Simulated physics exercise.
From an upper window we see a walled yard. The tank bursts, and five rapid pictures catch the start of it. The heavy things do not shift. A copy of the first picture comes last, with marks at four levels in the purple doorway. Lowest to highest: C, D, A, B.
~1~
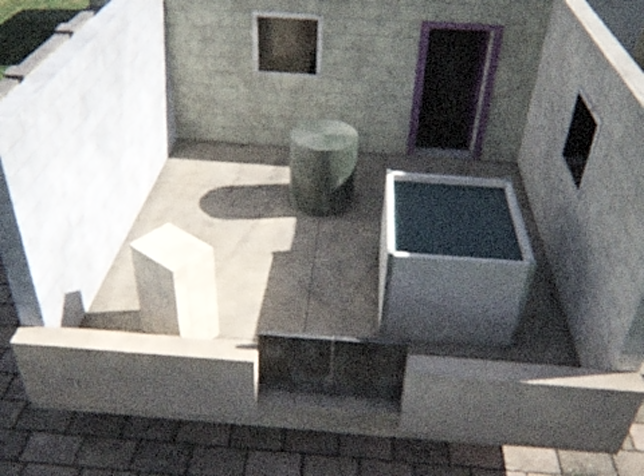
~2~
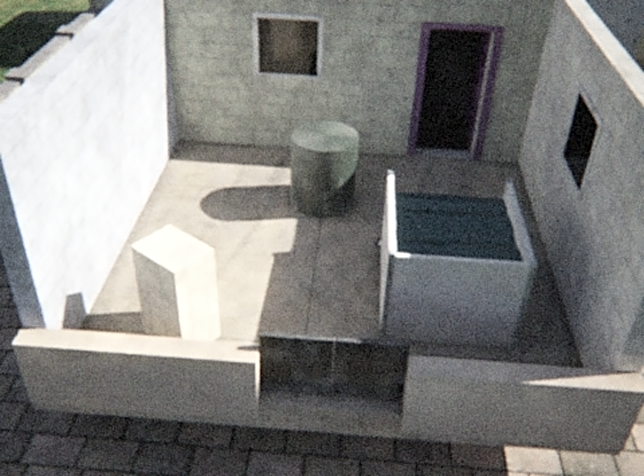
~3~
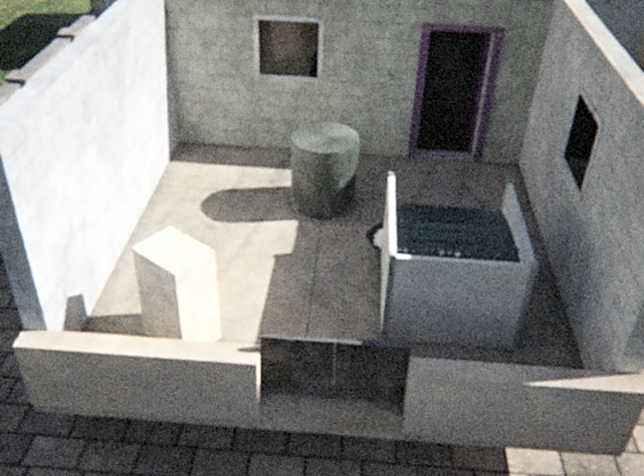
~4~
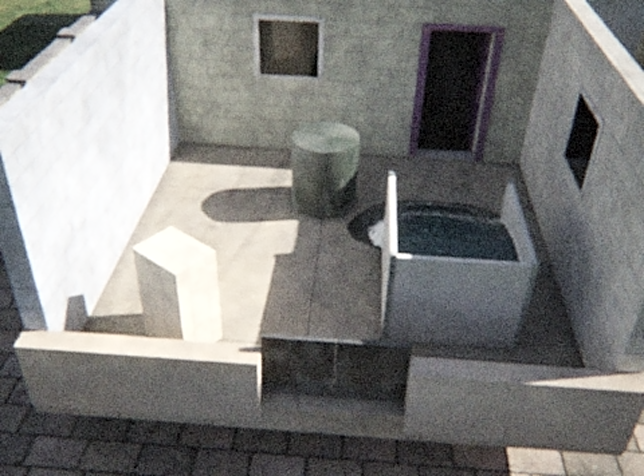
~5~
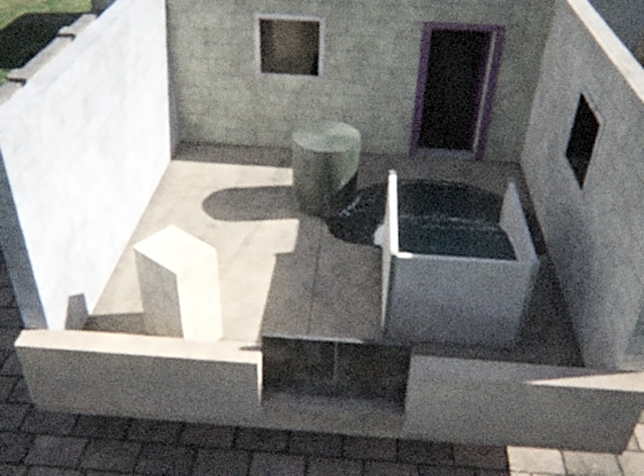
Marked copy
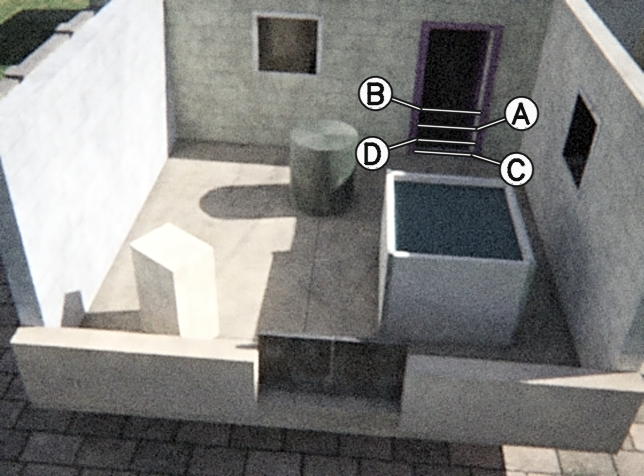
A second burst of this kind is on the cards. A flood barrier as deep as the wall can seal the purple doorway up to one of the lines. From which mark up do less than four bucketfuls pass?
A will do.
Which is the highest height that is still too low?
D it is.
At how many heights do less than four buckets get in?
Two of them.
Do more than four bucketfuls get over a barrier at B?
No, not at all.
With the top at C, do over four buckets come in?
Yes, it does.
On the marked copy, A at (447, 127); B at (450, 110); C at (443, 153); D at (445, 141); from the bottom up C, D, A, B.
If A is chosen, a splash gets over, under a bucket.
If B is chosen, nothing gets over.
If C is chosen, dozens of bucketfuls pour in.
If D is chosen, some 20 bucketfuls get in.
